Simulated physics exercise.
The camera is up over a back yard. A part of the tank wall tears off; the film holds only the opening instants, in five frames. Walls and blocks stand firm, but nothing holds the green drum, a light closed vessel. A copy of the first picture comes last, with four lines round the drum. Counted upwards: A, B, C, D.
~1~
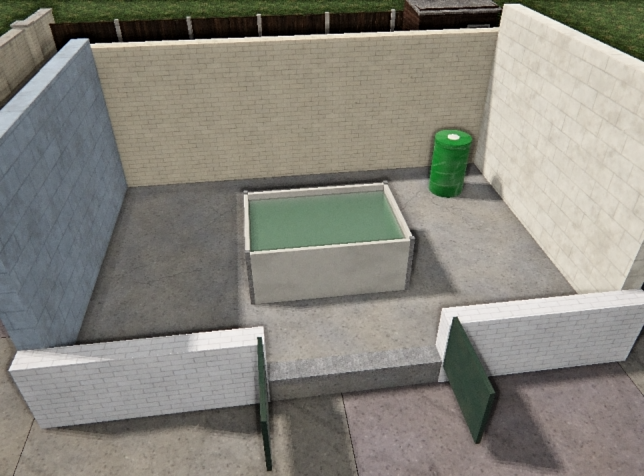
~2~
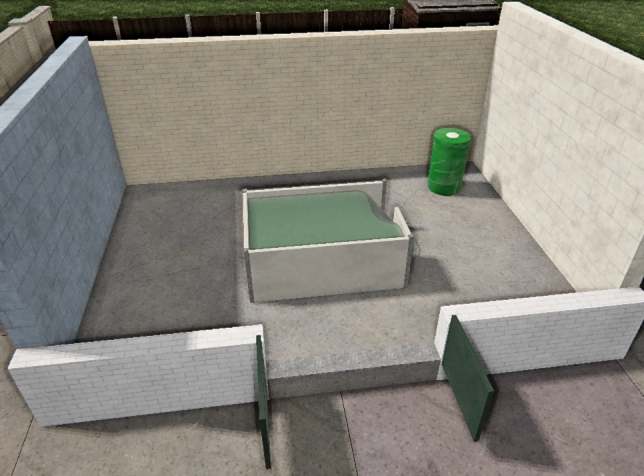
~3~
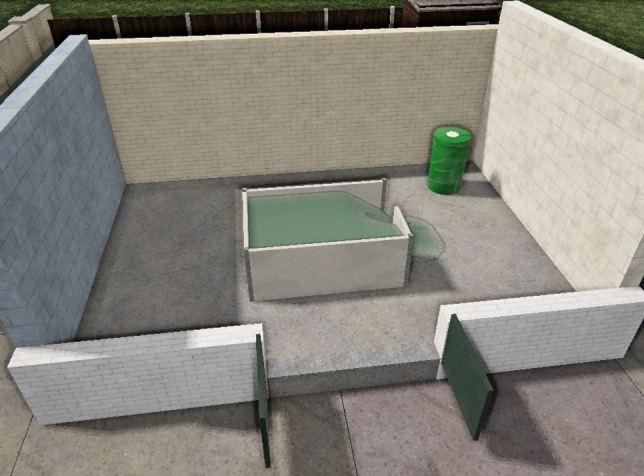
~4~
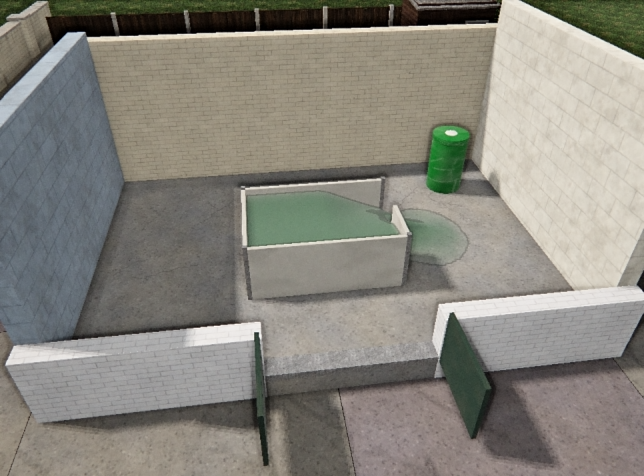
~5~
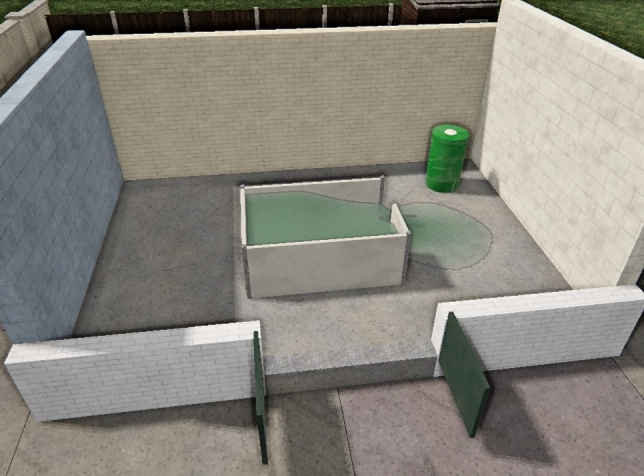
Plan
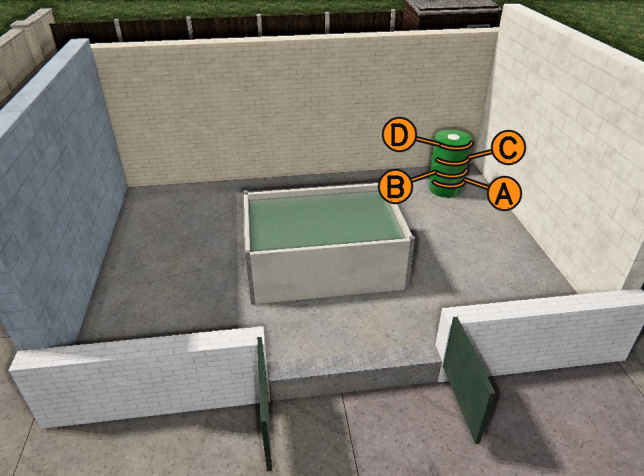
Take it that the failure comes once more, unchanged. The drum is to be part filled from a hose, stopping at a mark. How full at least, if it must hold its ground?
It is A.
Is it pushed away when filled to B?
No, that is safe.
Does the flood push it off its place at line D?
No, that is safe.
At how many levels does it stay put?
All of the four.
On the marked copy, A at (453, 186); B at (454, 176); C at (457, 163); D at (459, 148); from the bottom up A, B, C, D.
With A, it does not move.
With B, it does not move.
With C, it does not move.
With D, it does not move.
